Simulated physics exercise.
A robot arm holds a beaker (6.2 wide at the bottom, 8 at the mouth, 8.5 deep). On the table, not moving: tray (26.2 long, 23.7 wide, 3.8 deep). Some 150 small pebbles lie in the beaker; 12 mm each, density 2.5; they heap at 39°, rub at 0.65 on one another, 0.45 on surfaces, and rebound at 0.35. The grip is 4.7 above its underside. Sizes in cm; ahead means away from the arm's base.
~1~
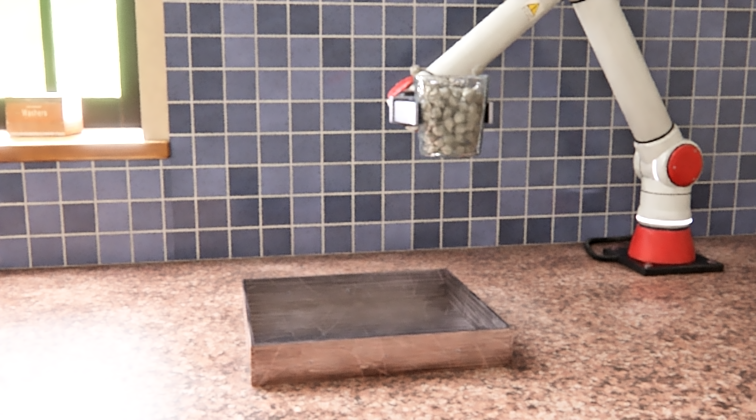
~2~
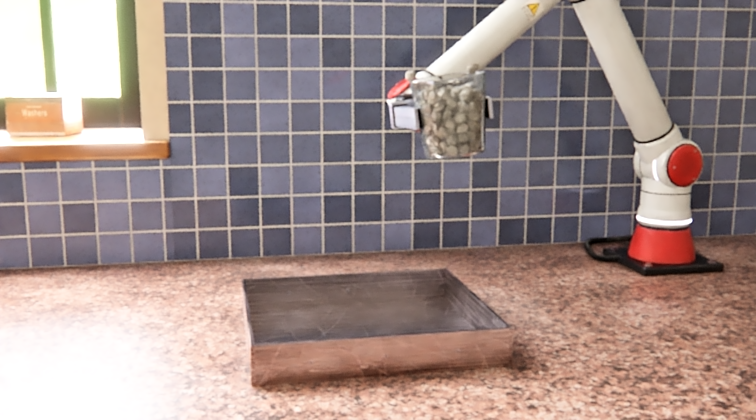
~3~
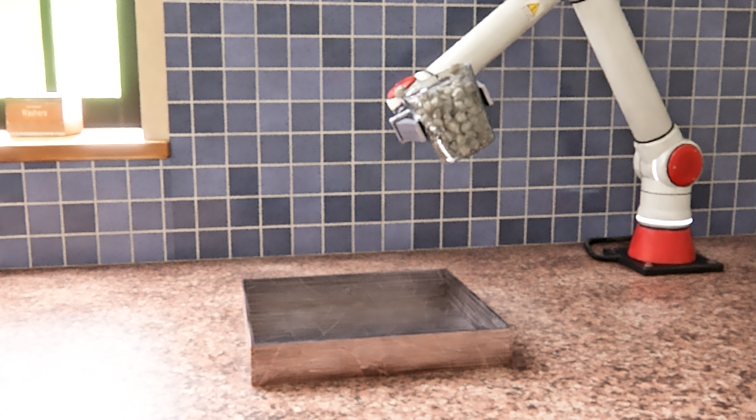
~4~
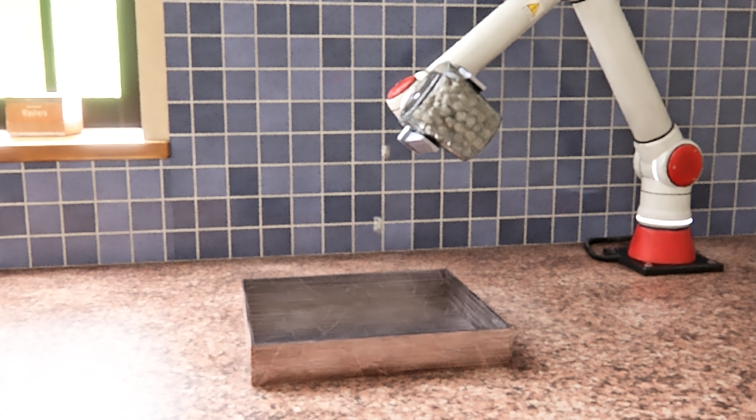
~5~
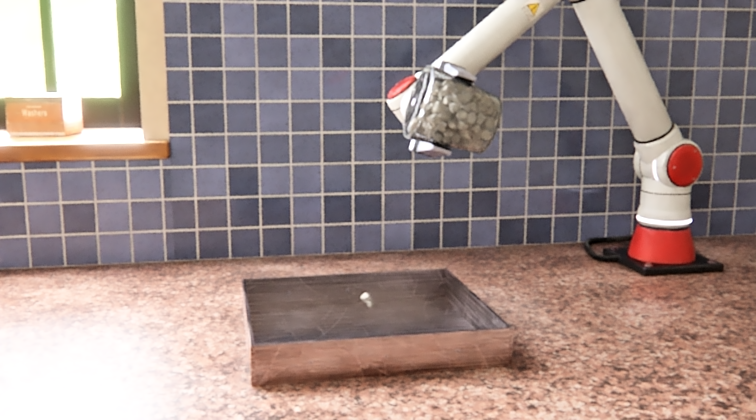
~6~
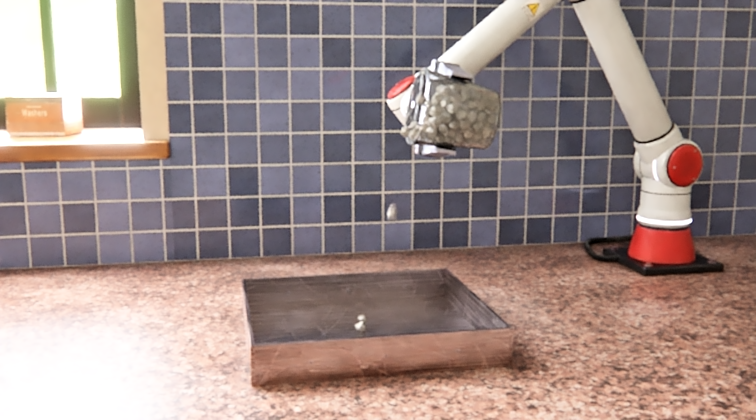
A white and red robot arm tipped a clear beaker full of small gray pebbles over to the left, above a wooden tray, and two pebbles dropped into the tray before another one fell out.
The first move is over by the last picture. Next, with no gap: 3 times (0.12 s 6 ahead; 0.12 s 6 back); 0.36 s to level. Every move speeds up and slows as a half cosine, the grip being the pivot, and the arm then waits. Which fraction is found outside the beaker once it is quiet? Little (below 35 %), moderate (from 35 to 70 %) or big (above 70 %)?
A big share, above 70 %, ends outside the beaker.
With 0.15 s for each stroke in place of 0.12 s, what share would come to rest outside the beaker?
It would be near 90 per cent.
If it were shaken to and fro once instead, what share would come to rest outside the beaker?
Then about 80 per cent.
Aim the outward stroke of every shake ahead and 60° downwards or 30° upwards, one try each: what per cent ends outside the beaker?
About 30 and 100 per cent.
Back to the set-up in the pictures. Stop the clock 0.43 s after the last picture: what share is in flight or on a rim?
Some 6 per cent.
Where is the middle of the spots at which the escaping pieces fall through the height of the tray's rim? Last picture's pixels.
Near (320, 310).
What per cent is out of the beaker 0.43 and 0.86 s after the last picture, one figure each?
About 80, 95.
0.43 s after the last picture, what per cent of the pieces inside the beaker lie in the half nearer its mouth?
About 100 per cent.
Then, 0.43 s after the last picture, tilted 79° forward, highest piece 24 above the table; 104 in the tray, 26 in the beaker, 7 on the table or floor, 9 in flight or on a rim.
Then, 0.86 s after the last picture, tilted 52° forward, highest piece 25 above the table; 126 in the tray, 15 on the table or floor, 4 in the beaker, 1 in flight or on a rim.
Then, 1.28 s after the last picture, level, highest piece 23 above the table; 127 in the tray, 15 on the table or floor, 4 in the beaker.
Then, 2.33 s after the last picture, level, highest piece 23 above the table; 127 in the tray, 15 on the table or floor, 4 in the beaker.
Final count, 127 in the tray, 15 on the table or floor, 4 in the beaker. That is 97 % outside the beaker.
